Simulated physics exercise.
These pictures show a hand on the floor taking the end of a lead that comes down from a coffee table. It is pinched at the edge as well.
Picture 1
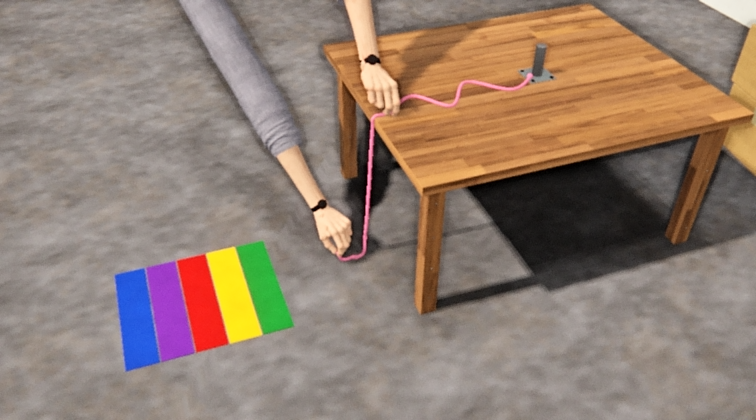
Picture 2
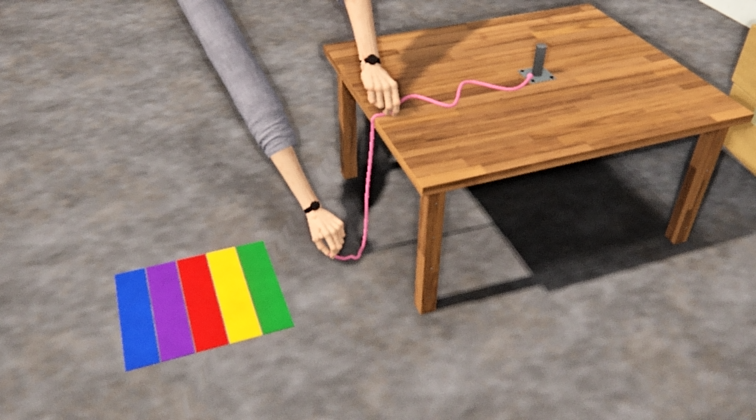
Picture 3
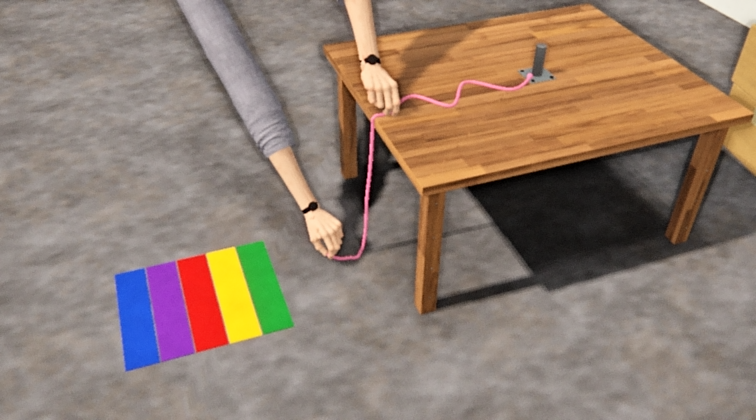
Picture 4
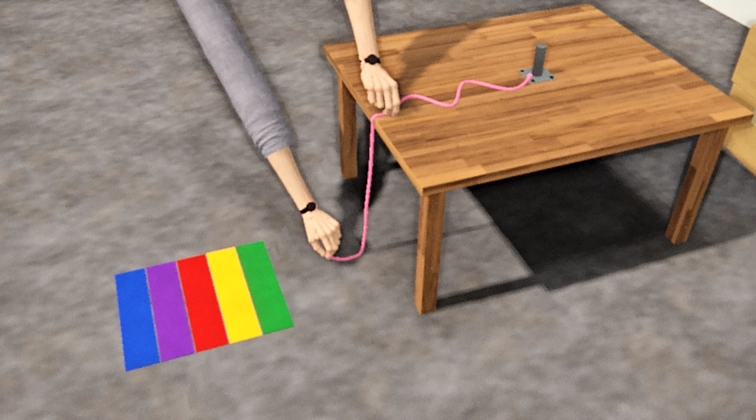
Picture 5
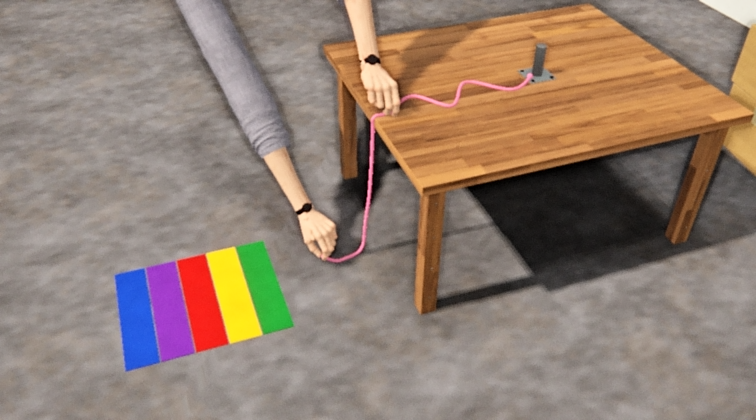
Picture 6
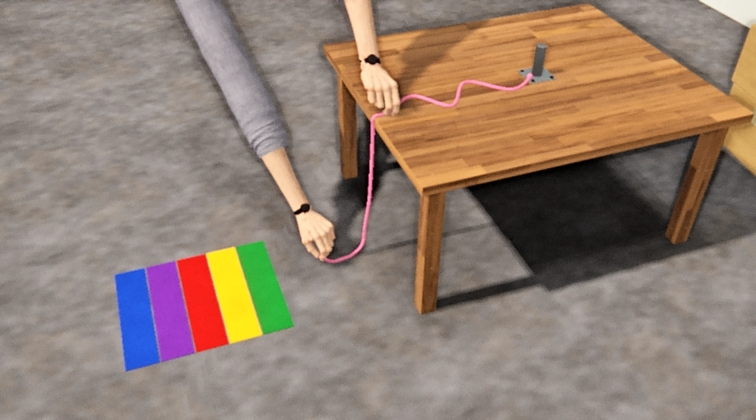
A hand near the floor drawing the end of a pink cord slightly left while another hand pins it at the table's edge.
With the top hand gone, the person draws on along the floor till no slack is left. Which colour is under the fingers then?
The end stops over the purple strip.
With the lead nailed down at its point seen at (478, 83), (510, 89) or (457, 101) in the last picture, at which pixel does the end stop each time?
The places are (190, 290), (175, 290) and (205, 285).
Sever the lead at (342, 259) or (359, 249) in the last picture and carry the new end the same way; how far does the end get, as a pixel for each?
In that order: (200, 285) and (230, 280).
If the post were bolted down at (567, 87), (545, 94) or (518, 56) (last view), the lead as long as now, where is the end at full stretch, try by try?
About (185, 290), (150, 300) and (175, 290).
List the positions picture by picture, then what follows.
In the first picture, end (338, 253); green (273, 313); yellow (241, 322); red (208, 330); purple (175, 339); blue (140, 348).
In the second picture, end (330, 254); lead through (517, 88) (460, 89) (420, 97) (373, 124) (368, 184) (365, 237).
In the third picture, end (328, 255).
In the fourth picture, end (326, 255); lead through (517, 88) (460, 89) (420, 97) (373, 124) (369, 184) (364, 237).
In the fifth picture, end (322, 256).
In the sixth picture, end (320, 257); lead through (517, 88) (460, 89) (420, 97) (373, 124) (371, 184) (364, 237).
Soon after, end near (231, 278); over yellow.
Then, end near (190, 288); over red.
At full stretch, end near (165, 294); over purple. It gets as far as the purple strip.
